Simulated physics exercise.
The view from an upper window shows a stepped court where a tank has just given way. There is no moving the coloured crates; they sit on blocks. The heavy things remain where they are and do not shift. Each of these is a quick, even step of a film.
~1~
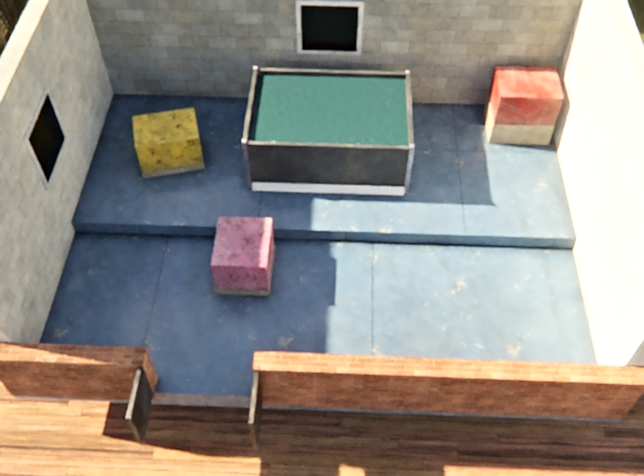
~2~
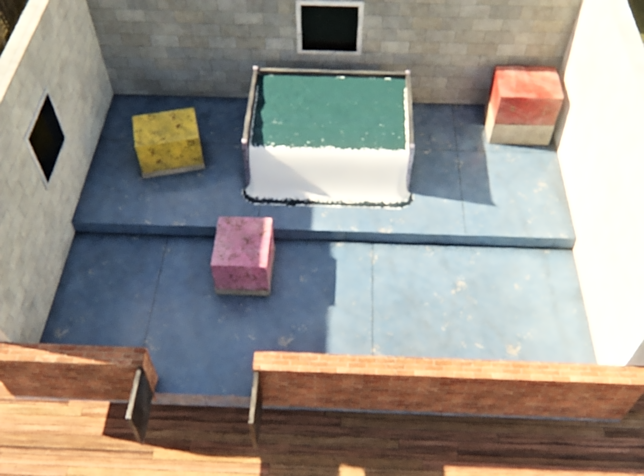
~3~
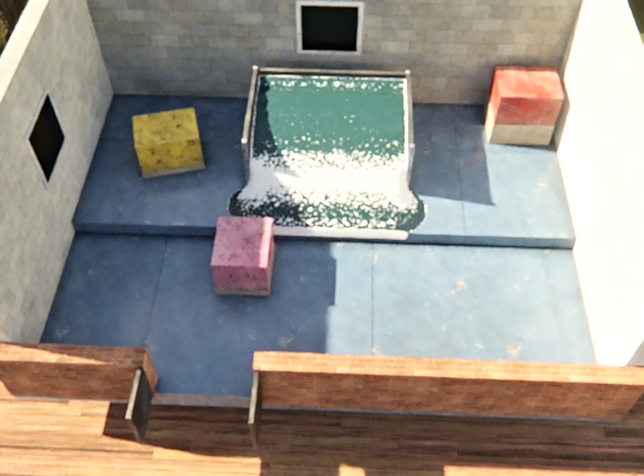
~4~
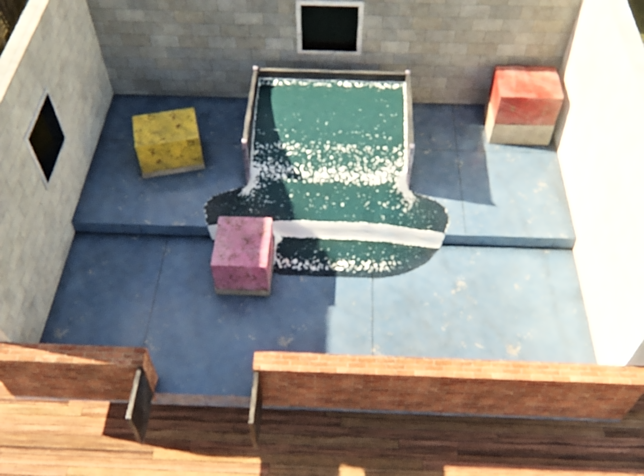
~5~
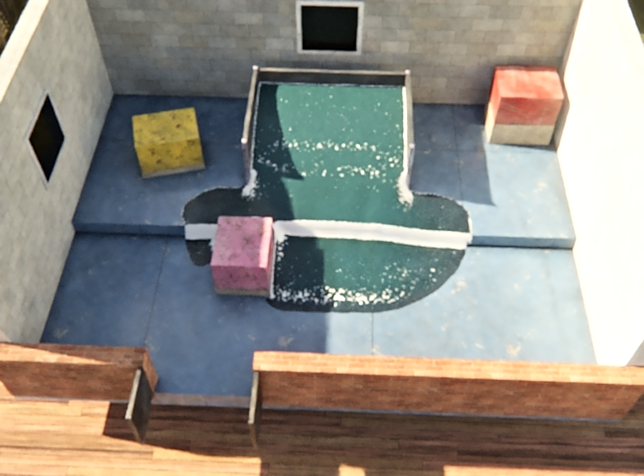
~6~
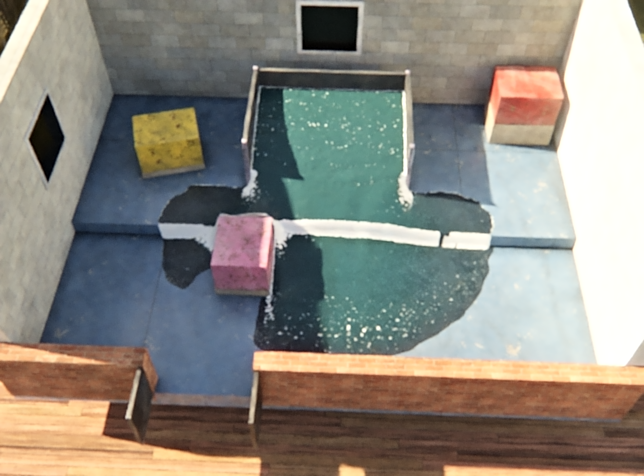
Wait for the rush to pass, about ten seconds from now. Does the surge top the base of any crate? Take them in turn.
In the end the yellow crate is left dry, the pink crate is left wet, the red crate is left dry.
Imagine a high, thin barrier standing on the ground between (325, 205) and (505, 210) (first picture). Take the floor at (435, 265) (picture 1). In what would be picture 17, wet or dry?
I'd call it waterless.
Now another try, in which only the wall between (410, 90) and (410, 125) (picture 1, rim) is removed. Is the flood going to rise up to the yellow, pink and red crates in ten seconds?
The yellow crate is untouched, the pink crate is flooded and the red crate is flooded.
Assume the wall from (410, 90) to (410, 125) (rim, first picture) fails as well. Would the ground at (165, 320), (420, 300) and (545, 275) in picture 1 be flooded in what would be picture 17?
First: Spared by the leak. Second: Spared by the leak. Third: Reached by the flood.
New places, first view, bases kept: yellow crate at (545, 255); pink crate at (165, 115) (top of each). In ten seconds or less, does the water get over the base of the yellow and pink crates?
The yellow crate is flooded, and the pink crate is untouched.
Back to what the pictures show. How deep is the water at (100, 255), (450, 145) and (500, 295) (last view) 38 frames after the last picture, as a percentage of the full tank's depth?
Readings in order: Around 16, 2 and 18 %.
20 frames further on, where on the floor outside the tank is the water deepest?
It should be close to (569, 254).
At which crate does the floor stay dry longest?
Looks like the crate marked red to me.
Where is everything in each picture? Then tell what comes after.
The first picture shows still water in the open tank at (330, 110).
In the second picture, the front is at (410, 196), out from the gap at (328, 172).
In the third picture, water pours out at (328, 175) and has run to a hidden place.
In the fourth picture, the front is at (437, 234), out from the gap at (328, 177).
In the fifth picture, the front is at (449, 271), out from the gap at (328, 178).
In the sixth picture, water pours out at (328, 179) and has run to (401, 347).
A moment on, water covers 45 % of the floor; the yellow crate not reached, the pink crate water round its plinth, the red crate not reached.
Next, water covers 60 % of the floor; the yellow crate water round its plinth, the pink crate water round its plinth, the red crate not reached.
Then, water covers 70 % of the floor; the yellow crate water round its plinth, the pink crate water round its plinth, the red crate not reached.
Later, water covers 75 % of the floor; the yellow crate water round its plinth, the pink crate water round its plinth, the red crate water round its plinth.
In the end, water covers 80 % of the floor; the yellow crate stayed above the water, the pink crate was topped, the red crate stayed above the water.
